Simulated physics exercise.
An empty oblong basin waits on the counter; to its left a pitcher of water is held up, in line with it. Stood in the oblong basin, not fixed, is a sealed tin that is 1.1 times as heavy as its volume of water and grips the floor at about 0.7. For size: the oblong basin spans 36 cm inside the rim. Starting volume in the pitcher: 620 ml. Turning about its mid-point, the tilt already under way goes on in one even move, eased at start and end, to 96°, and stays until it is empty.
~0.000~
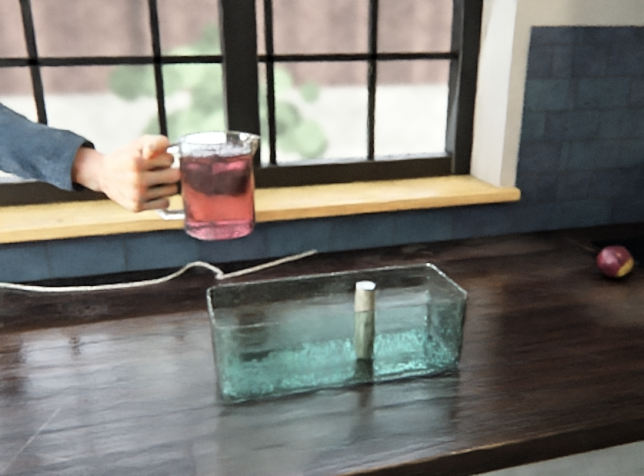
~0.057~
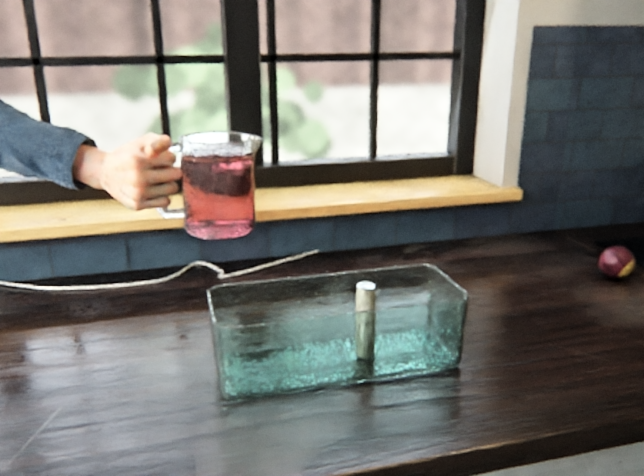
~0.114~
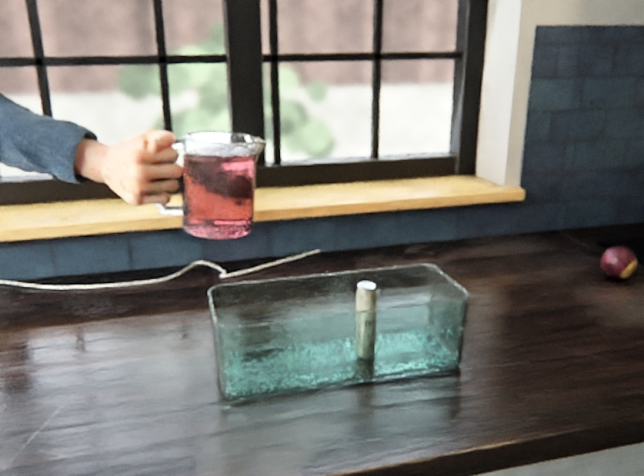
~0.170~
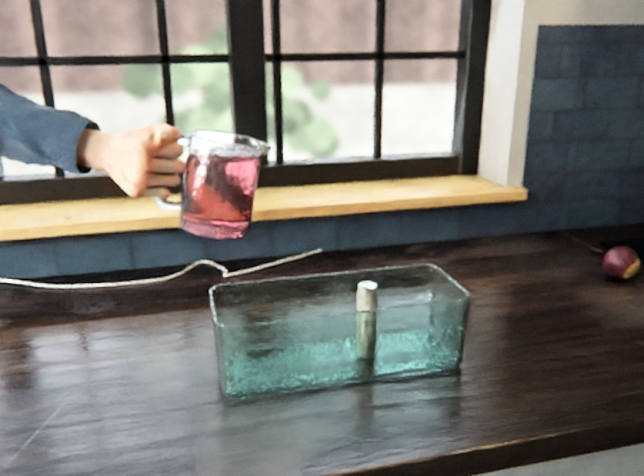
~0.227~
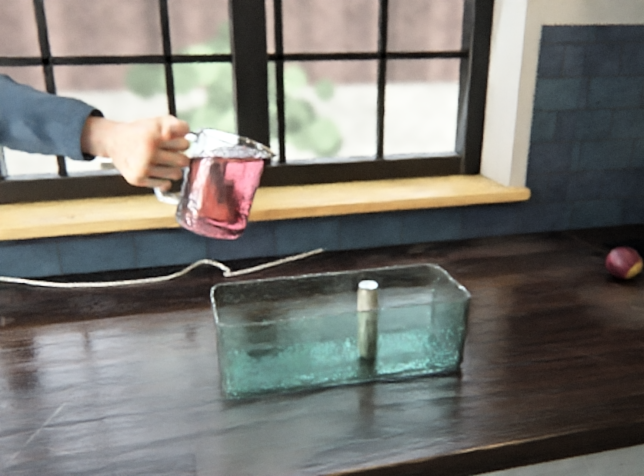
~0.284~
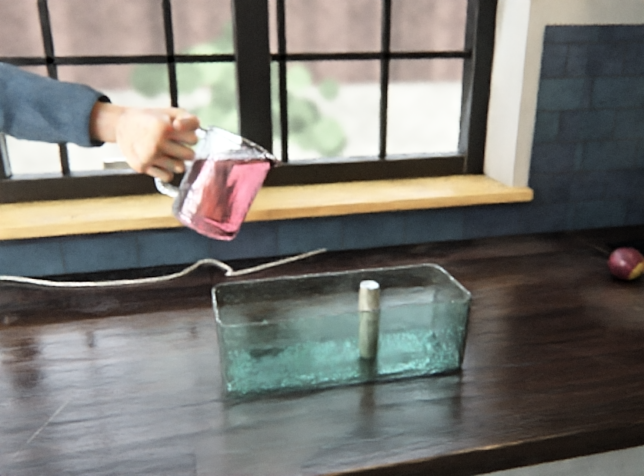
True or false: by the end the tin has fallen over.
False.
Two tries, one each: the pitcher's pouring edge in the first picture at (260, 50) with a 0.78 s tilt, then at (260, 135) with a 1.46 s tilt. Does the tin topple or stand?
The tin overturns the first time and stays vertical the second time.
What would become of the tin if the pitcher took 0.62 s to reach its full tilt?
Outcome - the tin remains standing.
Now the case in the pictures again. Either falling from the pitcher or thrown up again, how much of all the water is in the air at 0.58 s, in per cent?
Roughly 20 percent.
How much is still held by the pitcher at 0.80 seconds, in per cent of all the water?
Roughly 32 per cent.
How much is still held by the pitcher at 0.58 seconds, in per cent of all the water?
Close to 72 percent of the liquid remains at that time.
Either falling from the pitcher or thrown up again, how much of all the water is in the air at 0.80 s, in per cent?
Something like 26 per cent is in the air then.
After 0.58 s the tilt is 82° and 73 per cent is still to pour; the tin stands where it began.
After 0.80 s the tilt is 96° and 31 per cent is still to pour; the tin stands where it began.
After 1.03 s the tilt is 96° and 11 per cent is still to pour; the tin stands where it began.
After 1.28 s the tilt is 96° and 3 per cent is still to pour; the tin stands where it began.
In the end the tin stands where it began.
